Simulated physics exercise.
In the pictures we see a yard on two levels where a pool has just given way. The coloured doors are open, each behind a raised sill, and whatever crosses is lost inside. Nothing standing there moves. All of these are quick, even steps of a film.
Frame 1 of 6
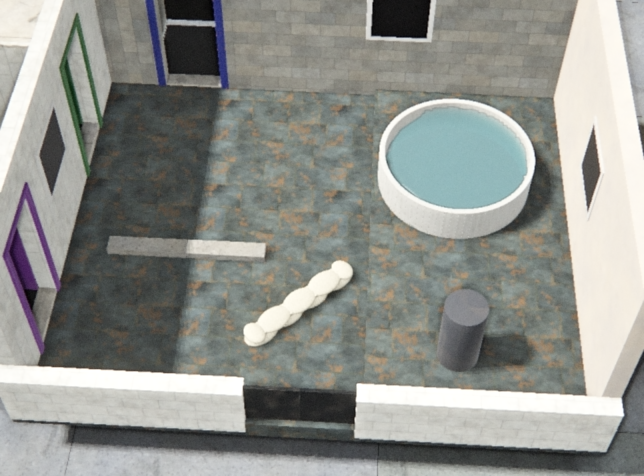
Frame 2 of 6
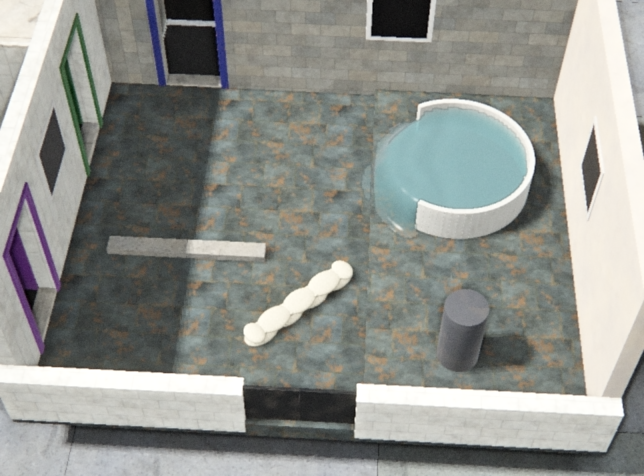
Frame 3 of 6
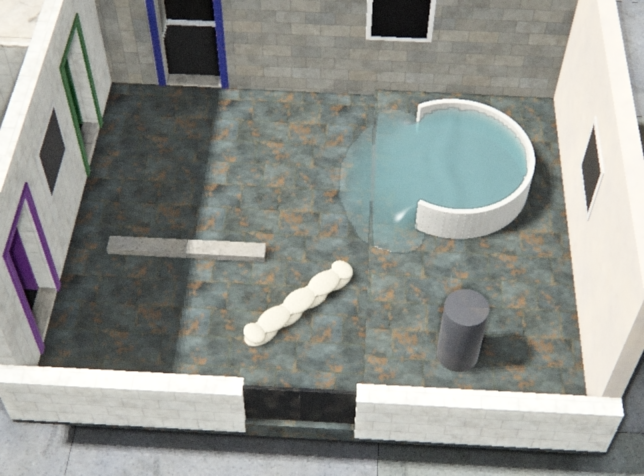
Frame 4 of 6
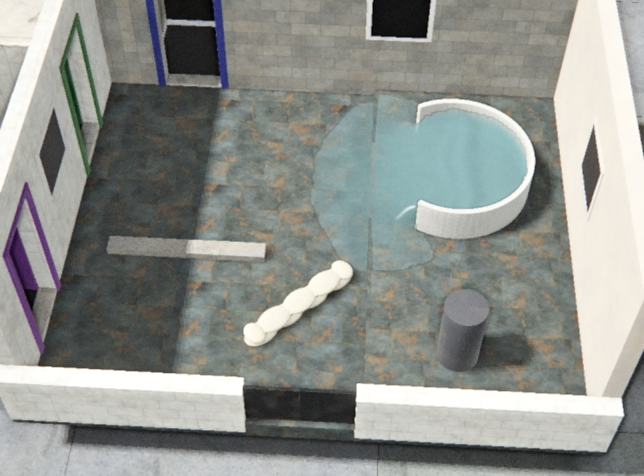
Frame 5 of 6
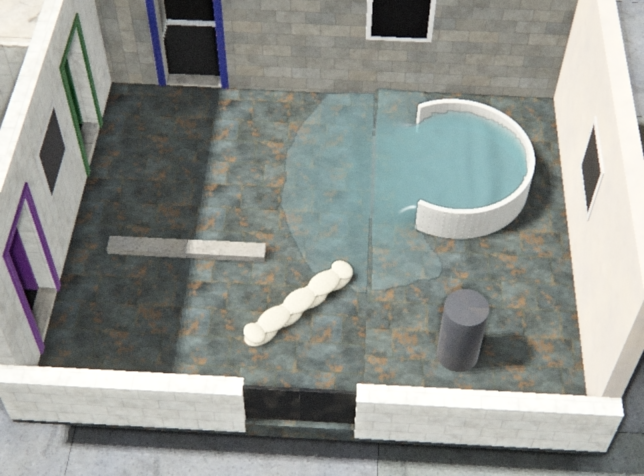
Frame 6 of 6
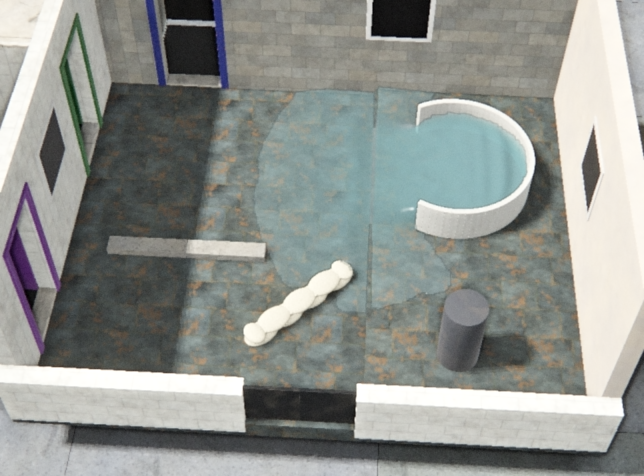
A round white pool opens on its left side and water spreads leftward across the floor.
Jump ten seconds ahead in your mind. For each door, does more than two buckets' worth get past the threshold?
In the end the green door lets in beyond two buckets, the purple door keeps it to two buckets, the blue door lets in beyond two buckets.
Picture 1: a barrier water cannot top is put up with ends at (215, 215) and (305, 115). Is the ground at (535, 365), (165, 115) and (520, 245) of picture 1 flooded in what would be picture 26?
Untouched; submerged; untouched.
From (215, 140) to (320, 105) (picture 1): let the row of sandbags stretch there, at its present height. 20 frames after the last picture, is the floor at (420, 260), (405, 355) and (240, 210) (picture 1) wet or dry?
Point by point: No flooding; no flooding; inundated.
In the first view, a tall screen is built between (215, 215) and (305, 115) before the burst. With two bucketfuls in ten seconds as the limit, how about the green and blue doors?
Result - green door doesn't reach it, blue door overshoots.
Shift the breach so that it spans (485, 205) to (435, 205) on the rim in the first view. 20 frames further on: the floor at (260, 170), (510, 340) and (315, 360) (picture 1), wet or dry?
Bone-dry, submerged, submerged.
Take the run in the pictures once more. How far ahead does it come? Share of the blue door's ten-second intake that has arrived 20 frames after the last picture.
By then roughly 15 percent of the ten-second total is in.
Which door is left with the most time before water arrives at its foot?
Answer: The door marked purple.
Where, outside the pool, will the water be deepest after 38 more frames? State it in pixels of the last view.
Approximate pixel: (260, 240).
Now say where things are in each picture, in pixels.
In the first frame, the round tank at (456, 157) is whole and still.
In the second frame, the front is at (415, 233), out from the gap at (383, 168).
In the third frame, the front is at (398, 249), out from the gap at (383, 171).
In the fourth frame, the front is at (393, 265), out from the gap at (383, 172).
In the fifth frame, water pours out at (383, 172) and has run to (337, 94).
In the sixth frame, the front is at (349, 304), out from the gap at (383, 172).
A moment on, water covers 35 % of the floor; the green door not reached, the purple door not reached, the blue door wet at the sill, nothing in.
Next, water covers 55 % of the floor; the green door wet at the sill, nothing in, the purple door not reached, the blue door under two buckets in.
Then, water covers 60 % of the floor; the green door over two buckets in, the purple door wet at the sill, nothing in, the blue door under two buckets in.
Later, water covers 60 % of the floor; the green door over two buckets in, the purple door wet at the sill, nothing in, the blue door over two buckets in.
In the end, water covers 65 % of the floor; the green door over two buckets in, the purple door wet at the sill, nothing in, the blue door far over two buckets in.
